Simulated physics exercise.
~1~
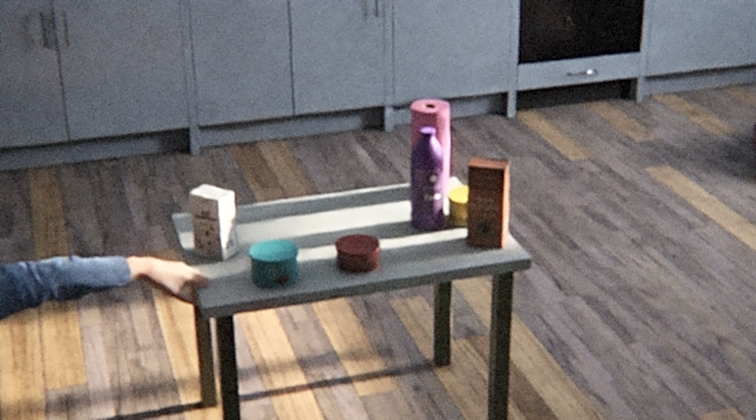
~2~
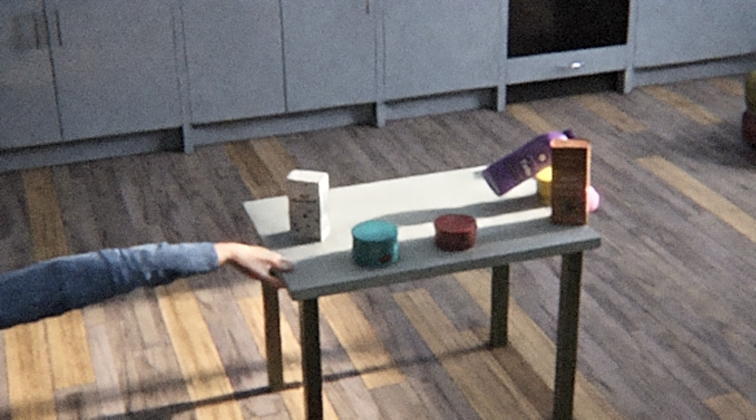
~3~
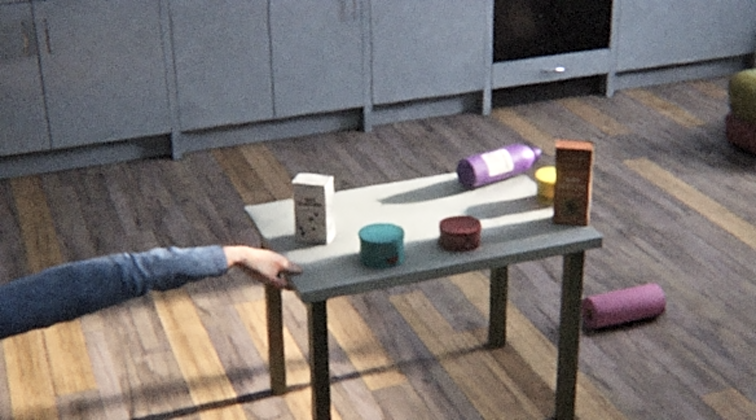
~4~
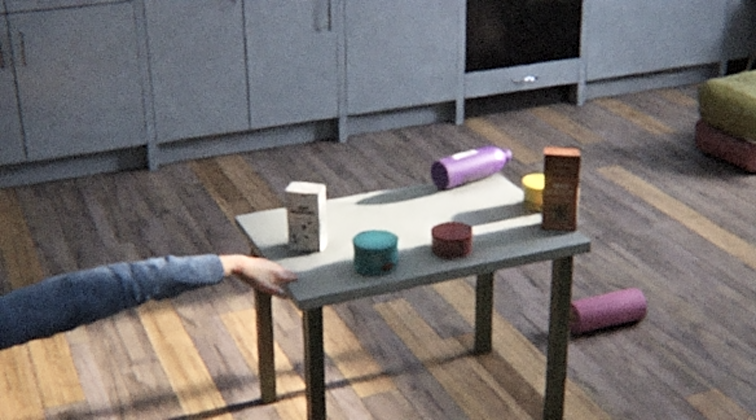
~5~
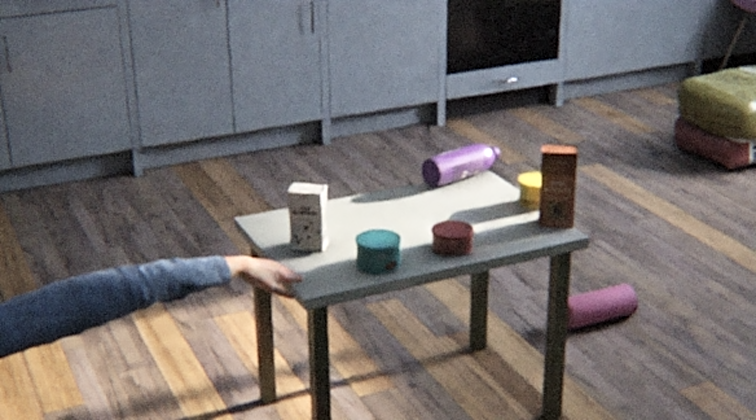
In a kitchen with a wooden floor, a hand shoves a small table holding several containers to the right; the purple bottle topples onto its side on the tabletop, while the pink roll falls off and ends lying on the floor as the other items stay upright.
